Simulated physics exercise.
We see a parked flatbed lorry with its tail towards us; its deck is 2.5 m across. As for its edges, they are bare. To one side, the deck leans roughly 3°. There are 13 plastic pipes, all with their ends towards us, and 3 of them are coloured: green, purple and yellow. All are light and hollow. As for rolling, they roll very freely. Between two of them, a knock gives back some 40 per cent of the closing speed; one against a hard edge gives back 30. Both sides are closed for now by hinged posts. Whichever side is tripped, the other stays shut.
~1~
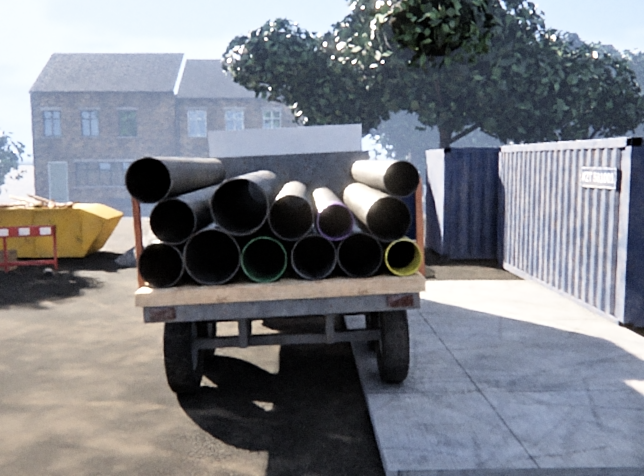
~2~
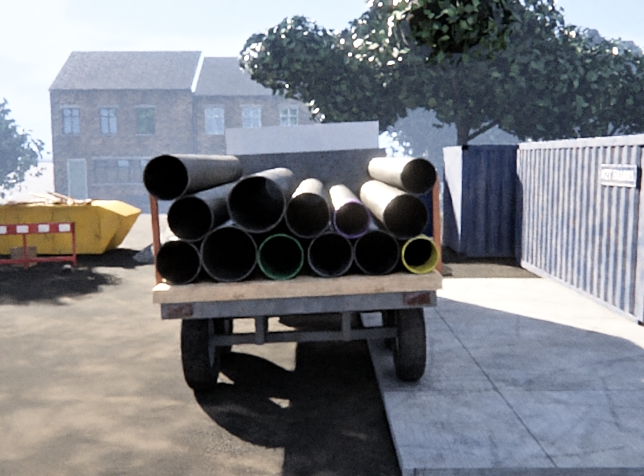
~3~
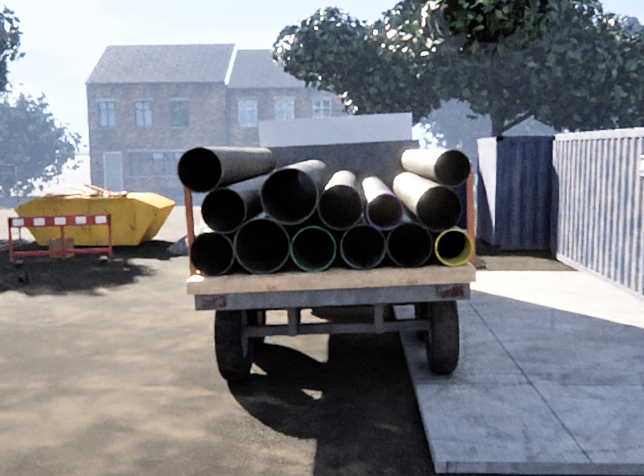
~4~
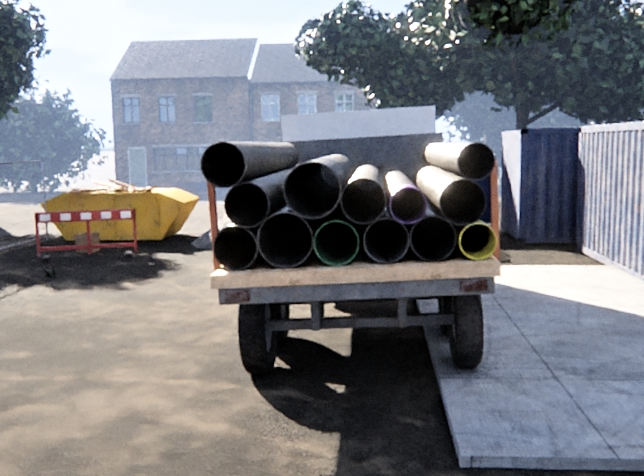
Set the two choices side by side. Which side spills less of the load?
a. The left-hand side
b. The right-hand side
The right-hand side.
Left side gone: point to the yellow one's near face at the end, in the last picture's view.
Close to (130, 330), give or take.
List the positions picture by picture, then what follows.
Green (264, 260), purple (336, 222), yellow (404, 258); the deck slopes 3° down to the left; 7 of the 13 make up the bottom layer; nothing moves, in the first picture.
Green (280, 258), purple (352, 220), yellow (421, 255); rims, left none, right none; at rest, in the second picture.
Green (313, 250), purple (385, 212), yellow (454, 248); side tops at (187, 186) and (469, 172); all still, in the third picture.
Green (336, 244), purple (408, 206), yellow (478, 242); nothing moves, in the fourth picture.
If it is the left, after 3.7 s, green is dropping off the left side; purple is up on others, 85 cm from the left edge, rolling left; yellow is on the deck, 90 cm from the right edge, rolling left; 6 gone from the deck.
If it is the left, in the end, green is down on the left; purple is on the ground to the left; yellow is dropping off the left side; 13 gone from the deck.
If it is the right, after 2.1 s, green is on the deck, 110 cm from the left edge; purple is up on others, 55 cm from the right edge, rolling right; yellow is dropping off the right side; 2 gone from the deck.
If it is the right, in the end, green is on the deck, 110 cm from the left edge; purple is on the deck, 20 cm from the right edge; yellow is down on the right; 4 gone from the deck.
